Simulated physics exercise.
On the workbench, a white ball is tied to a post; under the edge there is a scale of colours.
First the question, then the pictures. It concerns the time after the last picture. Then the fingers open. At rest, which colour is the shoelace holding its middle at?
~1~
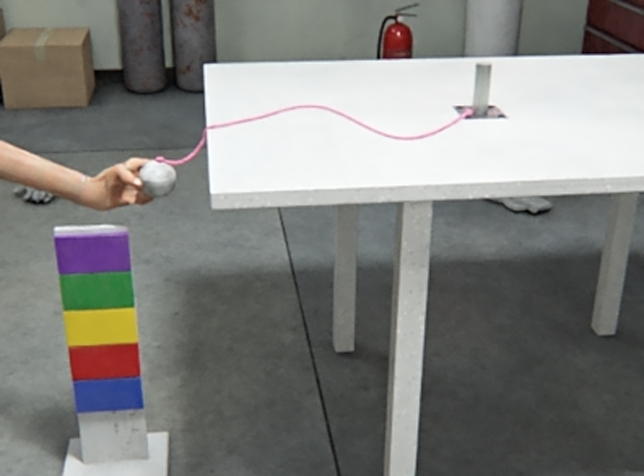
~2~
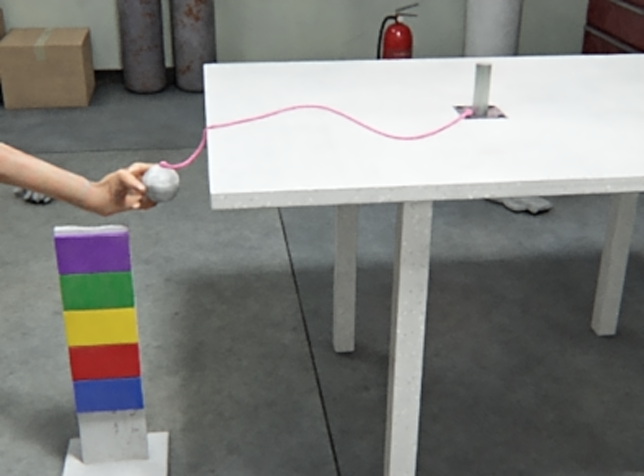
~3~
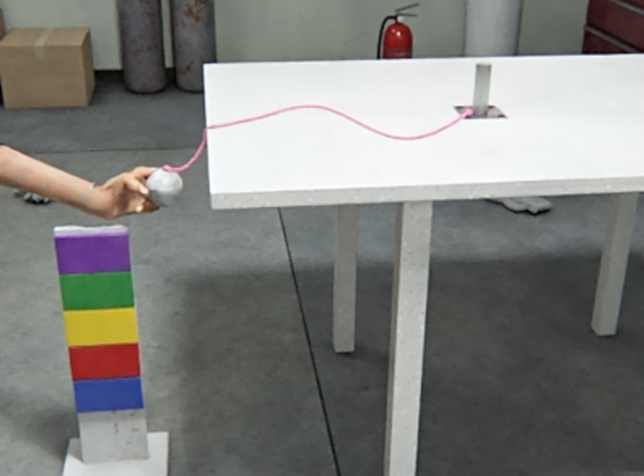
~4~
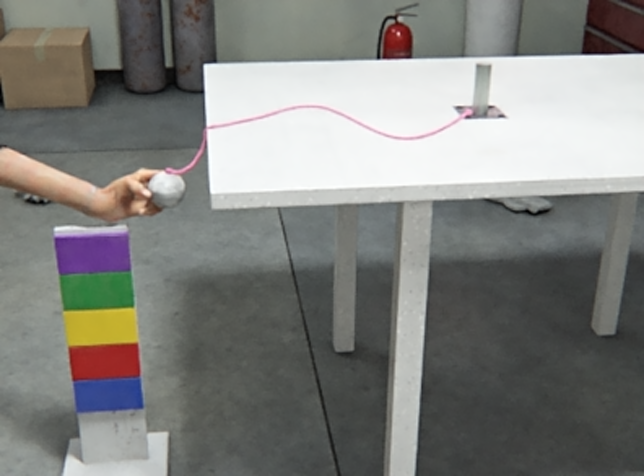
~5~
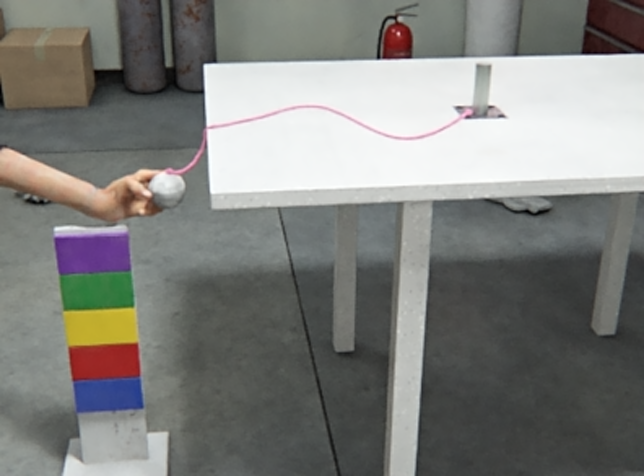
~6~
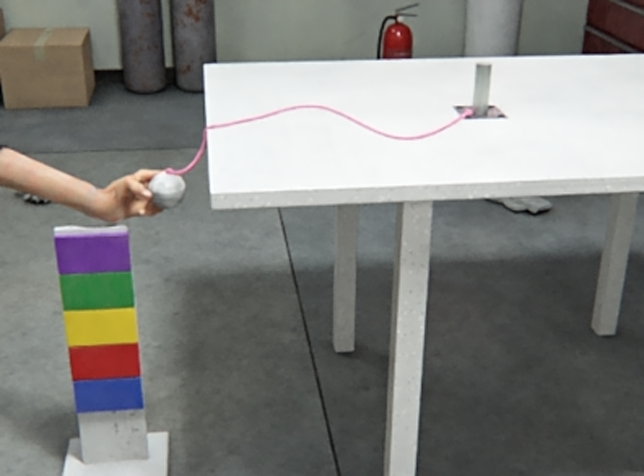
Yellow.
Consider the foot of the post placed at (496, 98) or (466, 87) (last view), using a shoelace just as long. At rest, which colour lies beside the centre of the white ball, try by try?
Trial 1 - green; trial 2 - green.
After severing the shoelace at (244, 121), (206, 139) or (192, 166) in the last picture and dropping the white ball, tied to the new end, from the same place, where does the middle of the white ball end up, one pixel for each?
Try 1: About (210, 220). Try 2: About (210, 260). Try 3: About (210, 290).
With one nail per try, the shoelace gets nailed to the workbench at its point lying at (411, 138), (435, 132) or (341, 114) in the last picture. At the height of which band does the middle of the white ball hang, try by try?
Taking the three tries in turn, you'd get green, green and purple.
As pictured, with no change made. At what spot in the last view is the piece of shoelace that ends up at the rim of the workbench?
Look close to (300, 107) - that's the one.
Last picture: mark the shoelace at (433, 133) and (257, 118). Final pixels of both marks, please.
Around (392, 118), then around (208, 192).
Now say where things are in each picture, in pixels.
The first frame shows white ball (158, 179); purple (93, 255); green (97, 292); yellow (101, 328); red (105, 363); blue (108, 396).
The second frame shows white ball (161, 184); shoelace through (452, 123) (400, 138) (350, 118) (289, 109) (230, 124).
The third frame shows white ball (164, 188).
The fourth frame shows white ball (166, 190); shoelace through (452, 123) (400, 138) (350, 118) (289, 109) (230, 124).
The fifth frame shows white ball (167, 190).
The sixth frame shows white ball (167, 190); shoelace through (452, 123) (400, 138) (350, 118) (289, 109) (230, 124).
Soon after, ball near (206, 294); level with green.
After that, ball near (225, 319); level with yellow.
In the end, ball near (212, 319); level with yellow. Its centre hangs level with the yellow band.
